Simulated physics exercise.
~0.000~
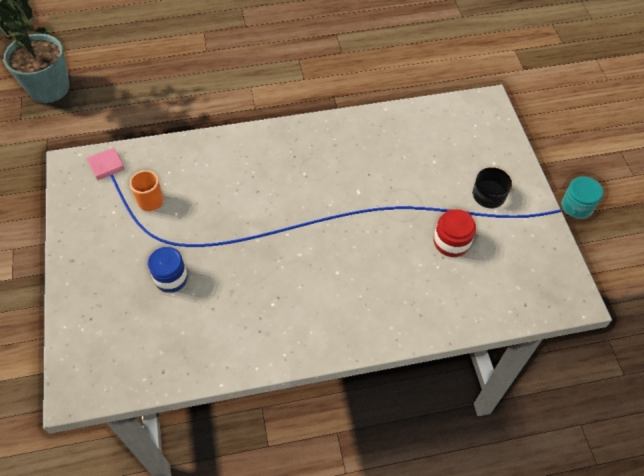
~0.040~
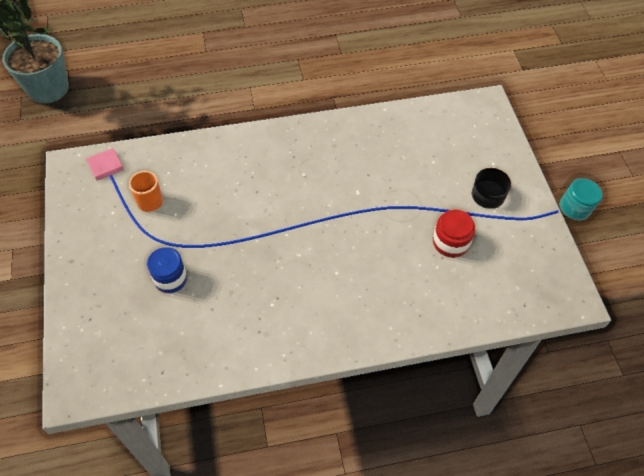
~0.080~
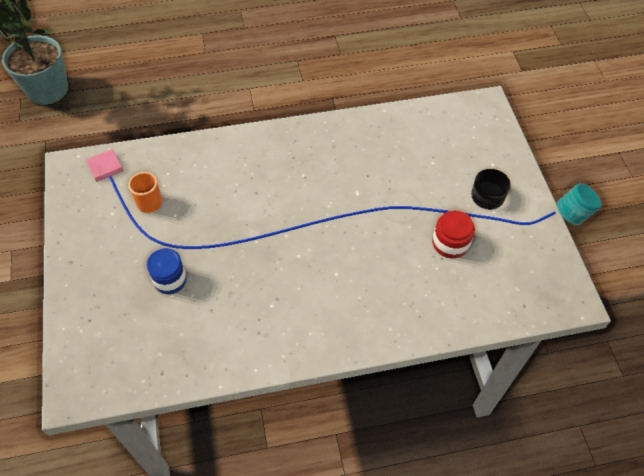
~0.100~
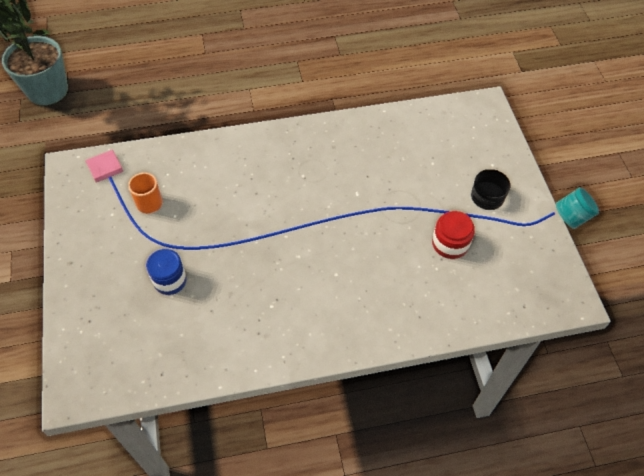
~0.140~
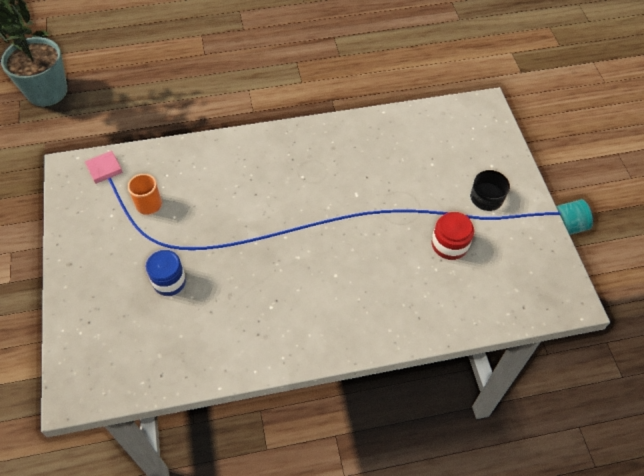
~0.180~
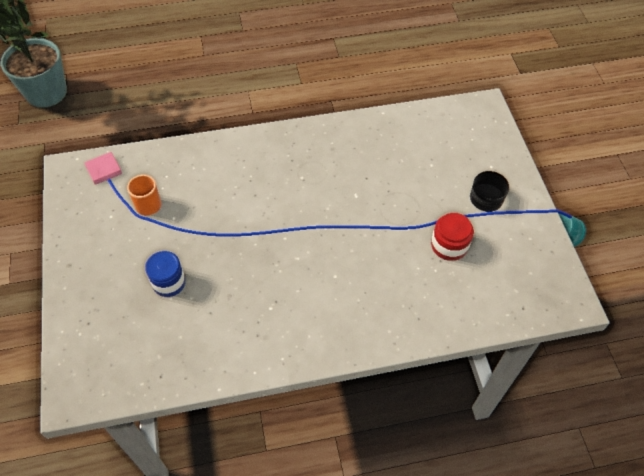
A teal container at the table's right edge tilted and slipped down past the edge, and the blue cord tied to it straightened and shifted across the tabletop between the jars and cups.
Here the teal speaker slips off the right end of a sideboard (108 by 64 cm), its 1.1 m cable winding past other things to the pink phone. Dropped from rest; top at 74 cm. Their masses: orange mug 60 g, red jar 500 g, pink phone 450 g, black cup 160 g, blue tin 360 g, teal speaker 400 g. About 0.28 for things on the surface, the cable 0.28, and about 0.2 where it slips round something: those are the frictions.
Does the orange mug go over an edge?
Here the orange mug ends up falling.
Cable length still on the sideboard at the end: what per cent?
Roughly 30 percent of the cable.
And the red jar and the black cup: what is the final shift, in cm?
Net displacement - red jar 0 cm, black cup 6 cm.
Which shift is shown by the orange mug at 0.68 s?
About: Orange mug off the top.
At 0.4 s, the cable's tail end at (162, 166); orange mug on its side, 32 cm off its start, pink phone 11 cm off its start, teal speaker over the edge.
At 0.7 s, the cable's tail end at (221, 190); orange mug over the edge, pink phone 24 cm off its start, teal speaker over the edge.
At 0.9 s, the cable's tail end at (314, 187); orange mug over the edge, pink phone 44 cm off its start at (299, 185), teal speaker over the edge.
At 1.2 s, the cable's tail end at (397, 192); orange mug over the edge, pink phone 62 cm off its start, teal speaker over the edge.
At 2.4 s, the cable's tail end at (409, 193); orange mug over the edge, pink phone 64 cm off its start at (395, 190), teal speaker over the edge, black cup 6 cm off its start at (494, 163).
